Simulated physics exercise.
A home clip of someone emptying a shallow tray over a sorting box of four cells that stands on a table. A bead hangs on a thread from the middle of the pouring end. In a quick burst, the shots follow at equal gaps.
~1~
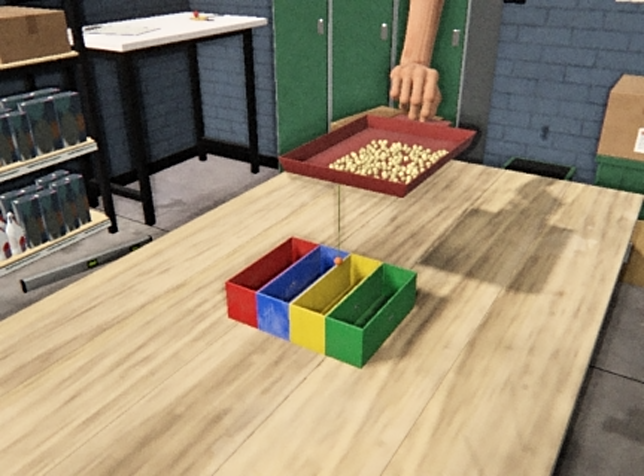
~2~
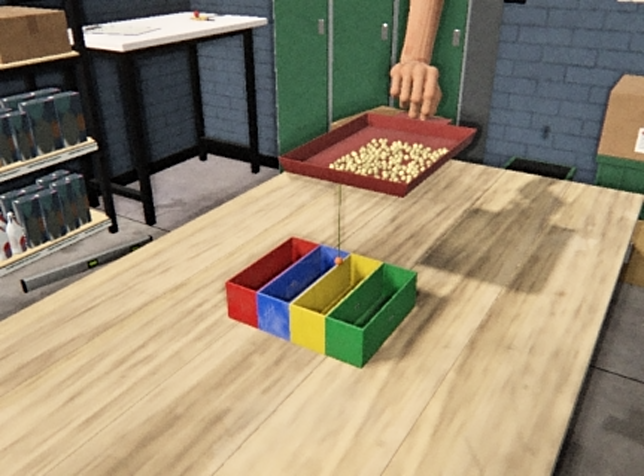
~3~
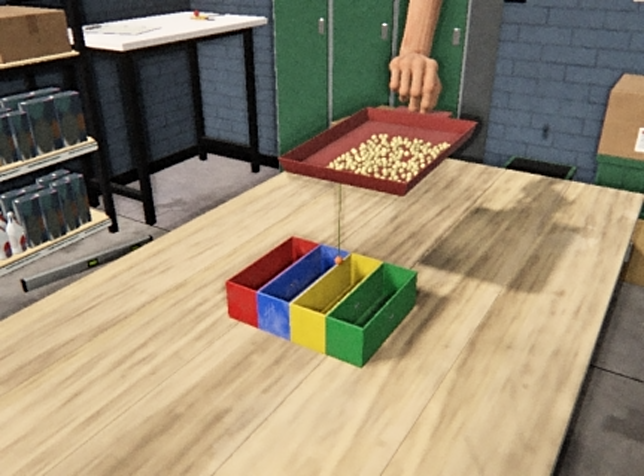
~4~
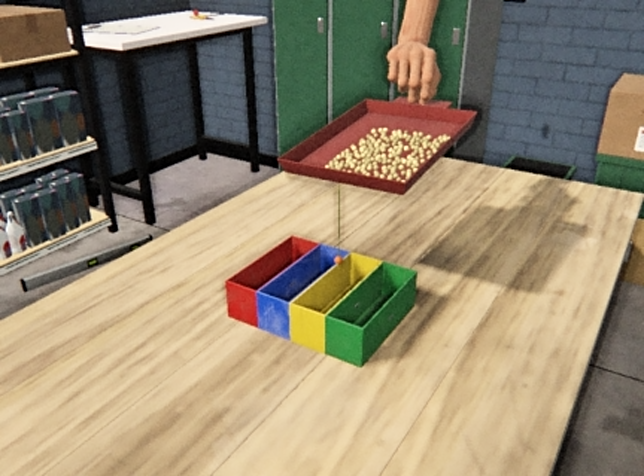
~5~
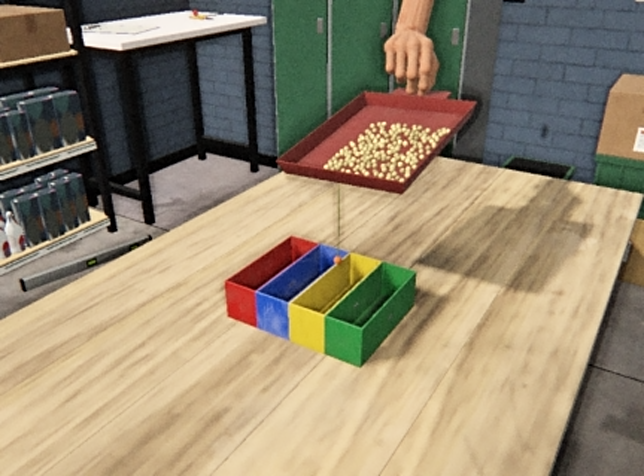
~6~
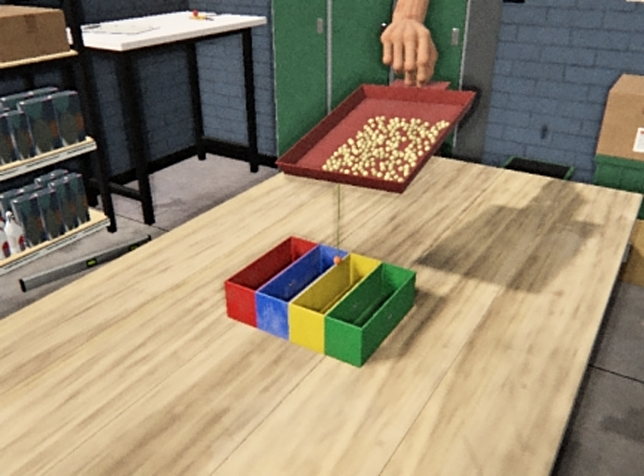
A bare hand holds the far side of a shallow red tray of pale soya beans above a light wooden table, seen from slightly above in a room with green lockers and blue brick walls. Below it sits a box of red, blue, yellow and green cells, a small orange bead hanging over it on a thread. The hand gradually tilts the tray slightly toward its near left corner, while the camera stays still.
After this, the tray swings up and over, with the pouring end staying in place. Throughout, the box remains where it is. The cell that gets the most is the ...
... Red one.
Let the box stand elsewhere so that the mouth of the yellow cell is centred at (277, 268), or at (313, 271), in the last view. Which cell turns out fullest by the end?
Run one gives the yellow cell; run two gives blue.
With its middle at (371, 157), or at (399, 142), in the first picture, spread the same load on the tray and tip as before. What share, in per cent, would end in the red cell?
50 per cent for the first try, 50 per cent for the second.
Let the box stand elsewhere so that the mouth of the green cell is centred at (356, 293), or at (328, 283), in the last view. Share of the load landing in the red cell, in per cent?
First some 30, then 0 per cent.
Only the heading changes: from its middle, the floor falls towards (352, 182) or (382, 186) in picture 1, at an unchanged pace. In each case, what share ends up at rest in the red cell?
You'd get 0 per cent the first time and 0 per cent the second time.
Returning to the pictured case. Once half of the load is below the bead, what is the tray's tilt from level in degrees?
100°.
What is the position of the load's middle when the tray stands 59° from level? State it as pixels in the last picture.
(337, 165).
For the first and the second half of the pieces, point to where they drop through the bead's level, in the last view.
About (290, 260) to begin with, then about (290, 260).
Soon, tray tipped steeply; nearly all on the tray; a stray few in the blue cell; a stray few falling or outside the box.
A while on, tray tipped right over; a small part on the tray; about a quarter in the red cell; about a quarter in the blue cell; a small part in the yellow cell; a stray few in the green cell; about a quarter falling or outside the box.
Towards the end, tray tipped past a quarter turn; about half in the red cell; about a third in the blue cell; about a quarter in the yellow cell; a stray few in the green cell.
Finally, tray tipped past a quarter turn; about half in the red cell; about a third in the blue cell; about a quarter in the yellow cell; a stray few in the green cell.
